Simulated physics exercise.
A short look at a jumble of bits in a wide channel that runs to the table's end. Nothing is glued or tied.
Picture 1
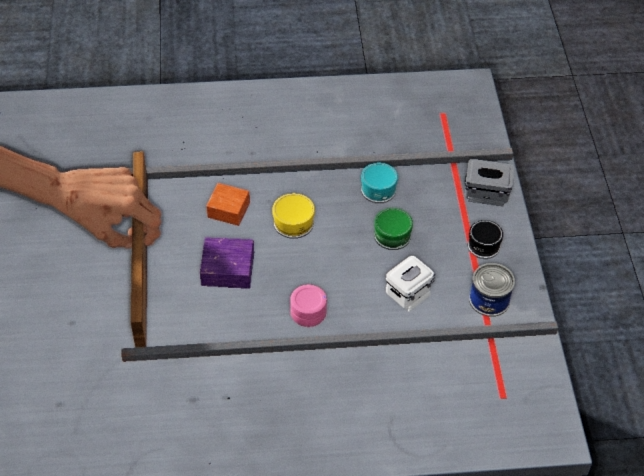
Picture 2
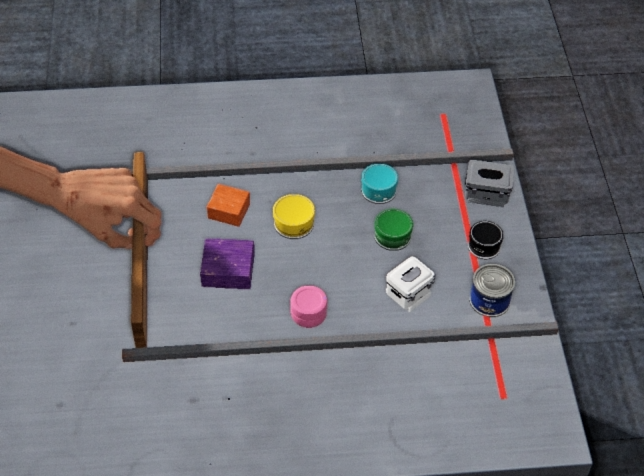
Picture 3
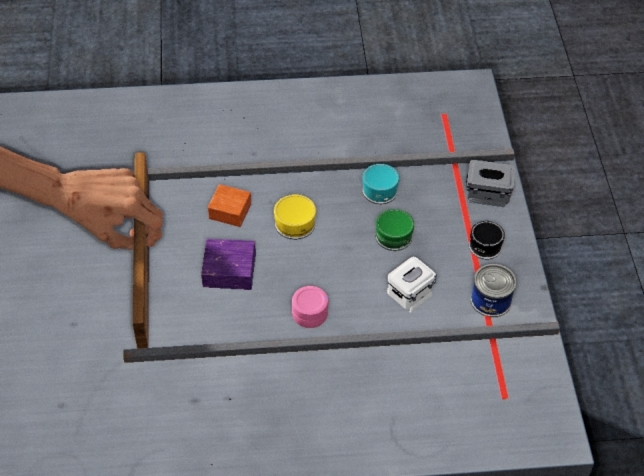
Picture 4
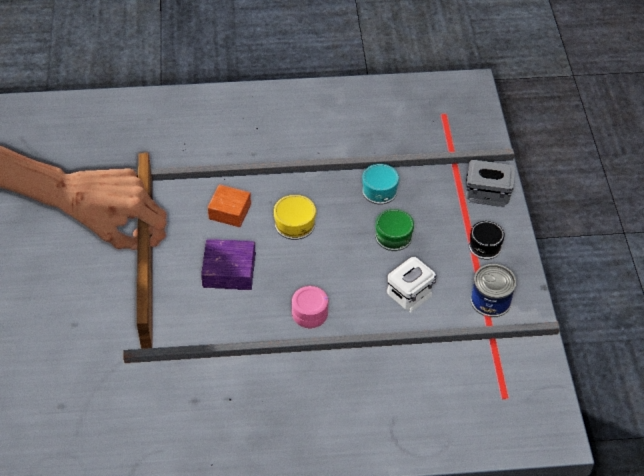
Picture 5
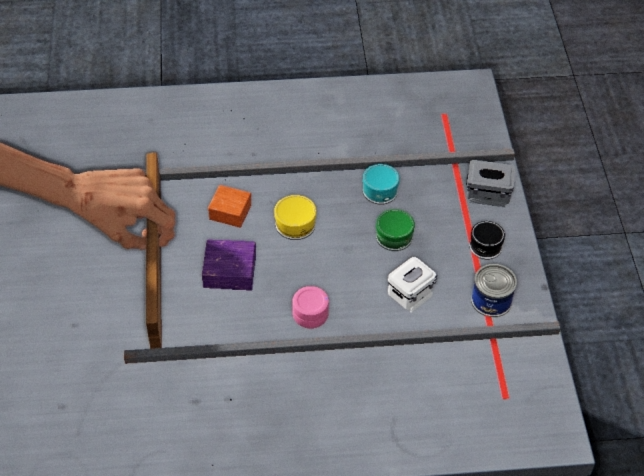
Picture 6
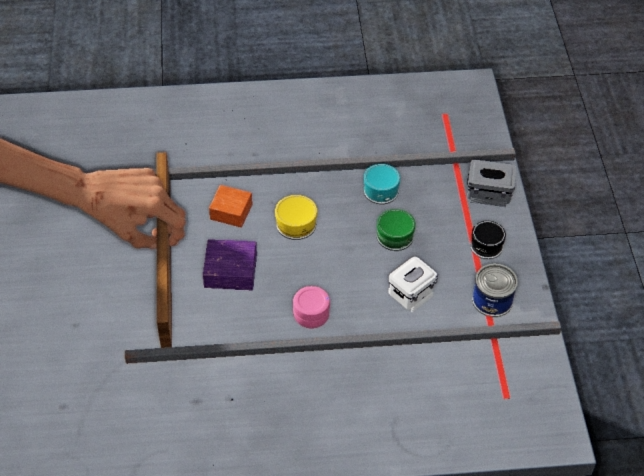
At first, a hand holds an upright wooden board at the left end of a channel on a grey table, with colourful blocks, pots, tins and cases spread toward a red line at right. Then the hand slides the board a short way right, toward the orange and purple blocks, while the objects stay practically still.
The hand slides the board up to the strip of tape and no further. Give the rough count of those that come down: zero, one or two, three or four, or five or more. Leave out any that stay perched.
As it turns out, the number that fall off is one or two.
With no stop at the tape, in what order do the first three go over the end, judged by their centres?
Earliest first: The grey case, then the black tin, then the green pot.
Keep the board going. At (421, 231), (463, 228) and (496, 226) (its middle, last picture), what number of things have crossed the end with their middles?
It would be 0, 1 and 6.
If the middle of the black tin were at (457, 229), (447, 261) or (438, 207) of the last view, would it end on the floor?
In that order, it survives; is kept; does not fall.
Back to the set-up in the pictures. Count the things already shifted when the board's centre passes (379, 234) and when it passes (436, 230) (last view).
First 7, then 10.
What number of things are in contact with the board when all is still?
The number is 4.
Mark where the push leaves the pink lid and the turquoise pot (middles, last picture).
Near (505, 297) and (511, 174).
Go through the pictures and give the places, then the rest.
Grey case (489, 183); black tin (485, 240); blue tin (492, 290); board (140, 246); tape (470, 242), in the first picture.
Black tin (485, 240); orange block (229, 205), in the second picture.
Blue tin (493, 291); board (141, 248), in the third picture.
Grey case (490, 183); turquoise pot (380, 184), in the fourth picture.
Black tin (487, 240); yellow pot (295, 218), in the fifth picture.
Grey case (491, 183); black tin (488, 240); blue tin (495, 290); board (164, 247); tape (473, 243), in the sixth picture.
Soon after, none off yet; grey case at rest near (491, 183); black tin at rest near (488, 240); blue tin at rest near (495, 290).
At rest, the number that fall off is one or two; fallen, grey case.
